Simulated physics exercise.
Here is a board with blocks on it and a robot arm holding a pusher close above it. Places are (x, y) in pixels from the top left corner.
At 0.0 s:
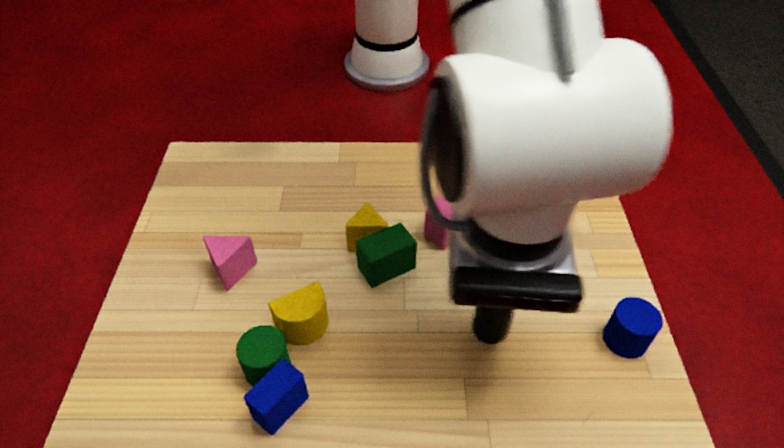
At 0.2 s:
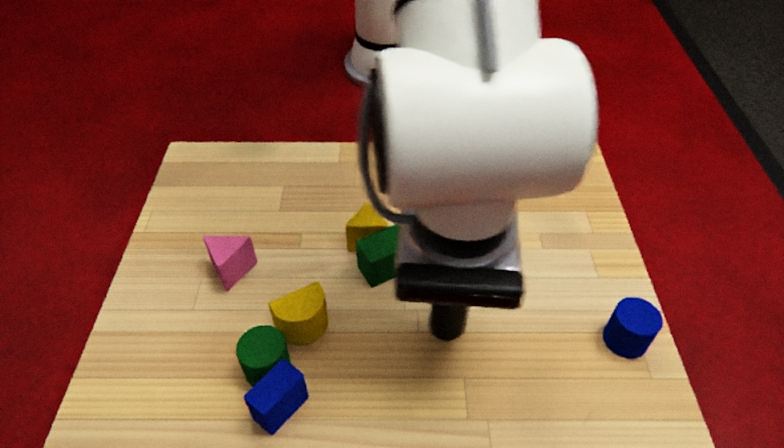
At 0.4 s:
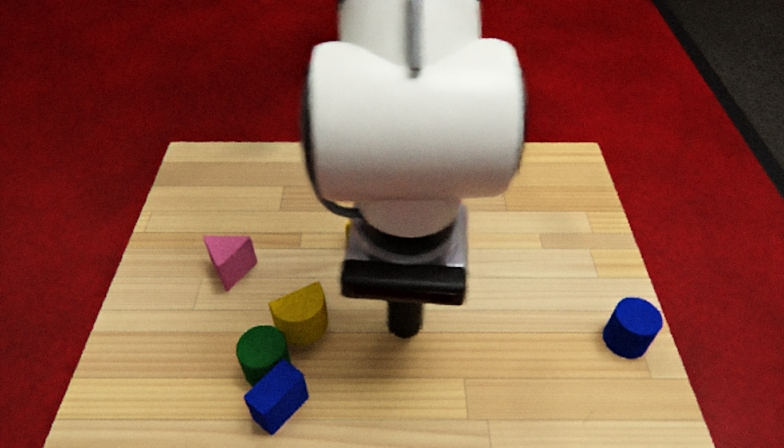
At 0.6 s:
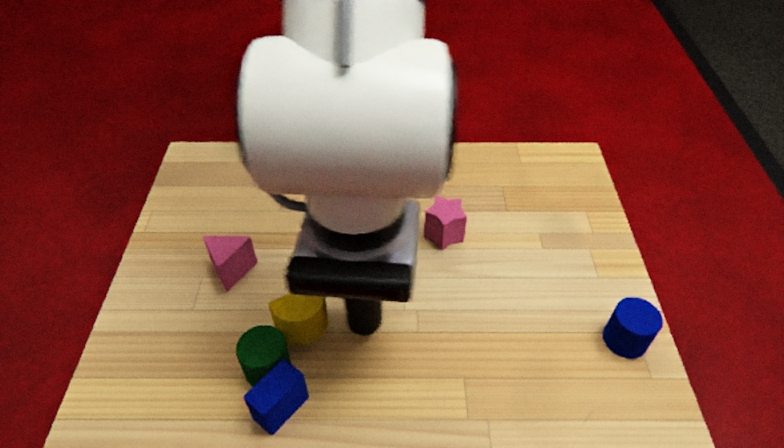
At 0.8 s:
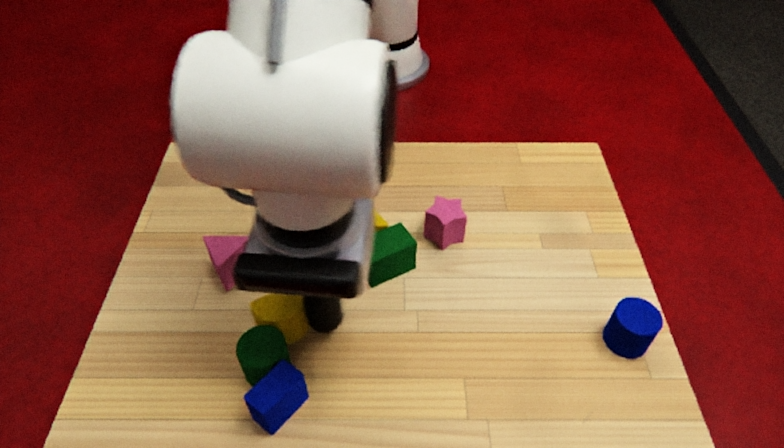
A white robot arm holding a dark pusher sweeps steadily from right to left, low over a light wooden board on a red surface, seen from above by a still camera. Pink, yellow, green and blue blocks lie mostly to the left, with a blue cylinder alone at the right. Near the end, the pusher nudges the yellow half-round block slightly left.
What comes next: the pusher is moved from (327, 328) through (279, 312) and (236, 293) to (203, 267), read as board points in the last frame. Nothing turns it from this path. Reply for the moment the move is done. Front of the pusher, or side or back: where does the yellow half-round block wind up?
By then it is beside or behind the pusher.
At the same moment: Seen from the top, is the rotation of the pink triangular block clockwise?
Going by the path, yes.
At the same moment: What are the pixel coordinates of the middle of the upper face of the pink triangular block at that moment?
About (213, 220).
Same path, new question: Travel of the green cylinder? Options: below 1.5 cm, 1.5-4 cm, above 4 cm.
Result: Under 1.5 cm.
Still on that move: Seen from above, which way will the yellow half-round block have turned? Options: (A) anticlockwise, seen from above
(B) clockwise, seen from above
My pick is A.
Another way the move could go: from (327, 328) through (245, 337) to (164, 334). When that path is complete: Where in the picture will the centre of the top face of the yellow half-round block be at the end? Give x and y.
The centre of its top will be at (130, 283).
What follows on the original path. One third of the way, pusher (276, 302); yellow half-round block (232, 300), turned 45° anticlockwise.
Two thirds of the way, pusher (232, 283); pink triangular block (222, 242), turned 15° clockwise; yellow half-round block (206, 299), turned 100° anticlockwise.
At the end, pusher (199, 257); pink triangular block (213, 220), turned 95° clockwise; green cylinder still; yellow half-round block (206, 299), turned 100° anticlockwise.
